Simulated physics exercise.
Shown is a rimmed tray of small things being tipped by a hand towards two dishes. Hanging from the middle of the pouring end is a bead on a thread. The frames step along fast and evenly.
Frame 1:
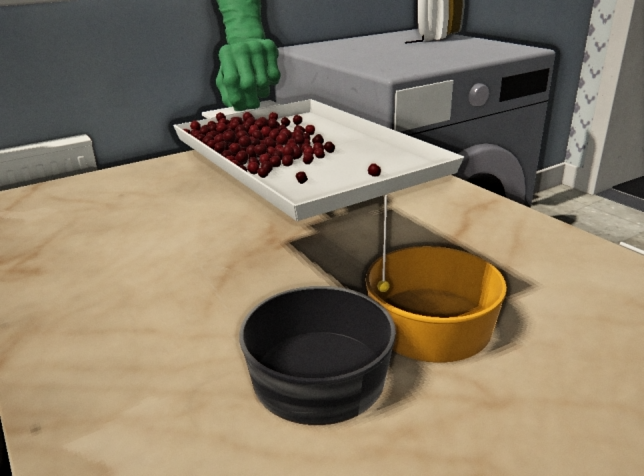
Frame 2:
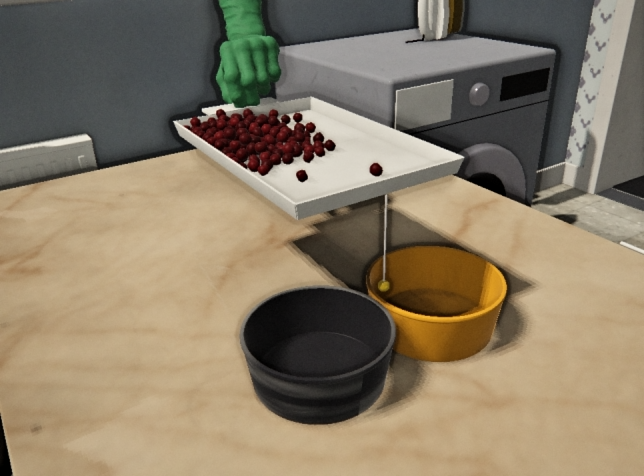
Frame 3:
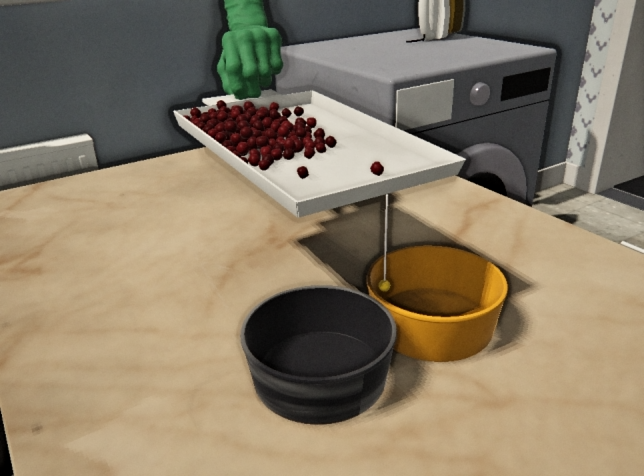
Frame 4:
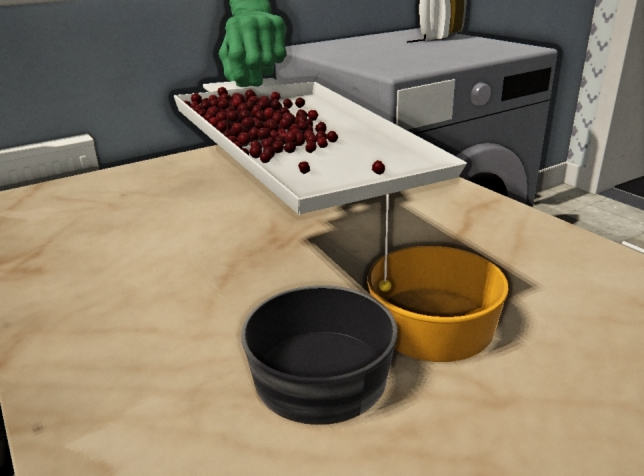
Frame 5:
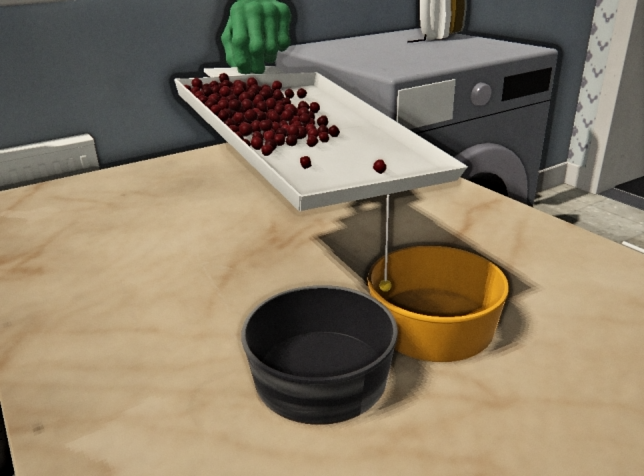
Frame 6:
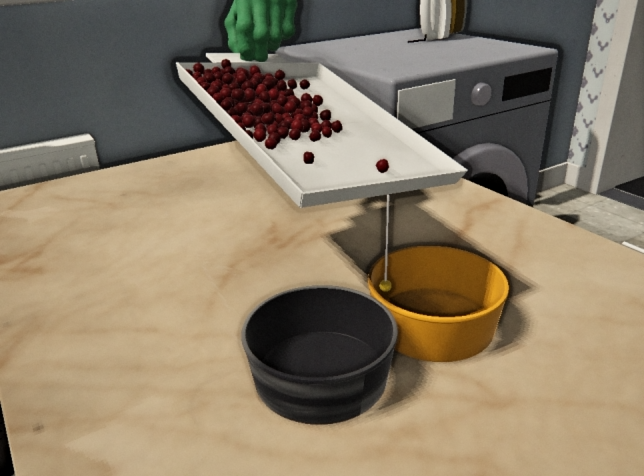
On a kitchen counter, a green hand steadily raises the back of a tray of cherries.
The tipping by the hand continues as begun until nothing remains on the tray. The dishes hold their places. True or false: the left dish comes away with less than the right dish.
True.
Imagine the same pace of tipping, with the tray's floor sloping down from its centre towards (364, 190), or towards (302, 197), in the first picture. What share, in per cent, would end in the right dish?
The first comes to 10 %, while the second comes to 0 %.
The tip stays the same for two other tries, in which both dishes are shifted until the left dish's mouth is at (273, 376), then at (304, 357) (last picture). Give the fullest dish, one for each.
The first time it's the right-side dish, the second time it's the right-side dish.
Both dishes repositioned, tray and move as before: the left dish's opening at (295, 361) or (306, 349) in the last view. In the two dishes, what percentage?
Result, in turn: 50 %, 70 %.
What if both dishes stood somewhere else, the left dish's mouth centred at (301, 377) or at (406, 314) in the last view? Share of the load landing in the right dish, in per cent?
It would be near 50 per cent first and near 50 per cent second.
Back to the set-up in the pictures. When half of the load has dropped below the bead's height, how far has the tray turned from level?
That would be about 105 degrees from level.
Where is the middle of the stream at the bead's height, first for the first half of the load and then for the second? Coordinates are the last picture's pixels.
(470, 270) first, (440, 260) later.
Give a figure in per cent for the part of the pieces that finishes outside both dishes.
It works out to close to 10 per cent.
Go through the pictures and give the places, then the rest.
Corners of the pouring end near (296, 202) and (458, 156), level; middle of the load near (252, 142), dried cherries; left dish near (362, 390); right dish near (483, 331); bead on its thread near (383, 286), in the first picture.
Corners of the pouring end near (297, 201) and (458, 157), level; middle of the load near (252, 140), in the second picture.
Corners of the pouring end near (298, 199) and (459, 158), tipped barely, lowest at the right corner; middle of the load near (253, 133), in the third picture.
Corners of the pouring end near (300, 196) and (461, 162), tipped a little, lowest at the right corner; middle of the load near (254, 123), in the fourth picture.
Corners of the pouring end near (302, 193) and (461, 165), tipped a little, lowest at the right corner; middle of the load near (255, 112), in the fifth picture.
Corners of the pouring end near (304, 190) and (462, 168), tipped clearly, lowest at the right corner; middle of the load near (257, 102); left dish near (364, 390); right dish near (485, 330), in the sixth picture.
Shortly afterwards, tray tipped steeply; the bulk on the tray; a little in the right dish; only a few outside both; near a quarter in the air.
Next, tray tipped right over; near two thirds on the tray; near a quarter in the right dish; a little outside both.
Some moments later, tray tipped past a quarter turn; the bulk in the right dish; a little outside both.
In the end, tray tipped past a quarter turn; none at all in the left dish; the bulk in the right dish; a little outside both.
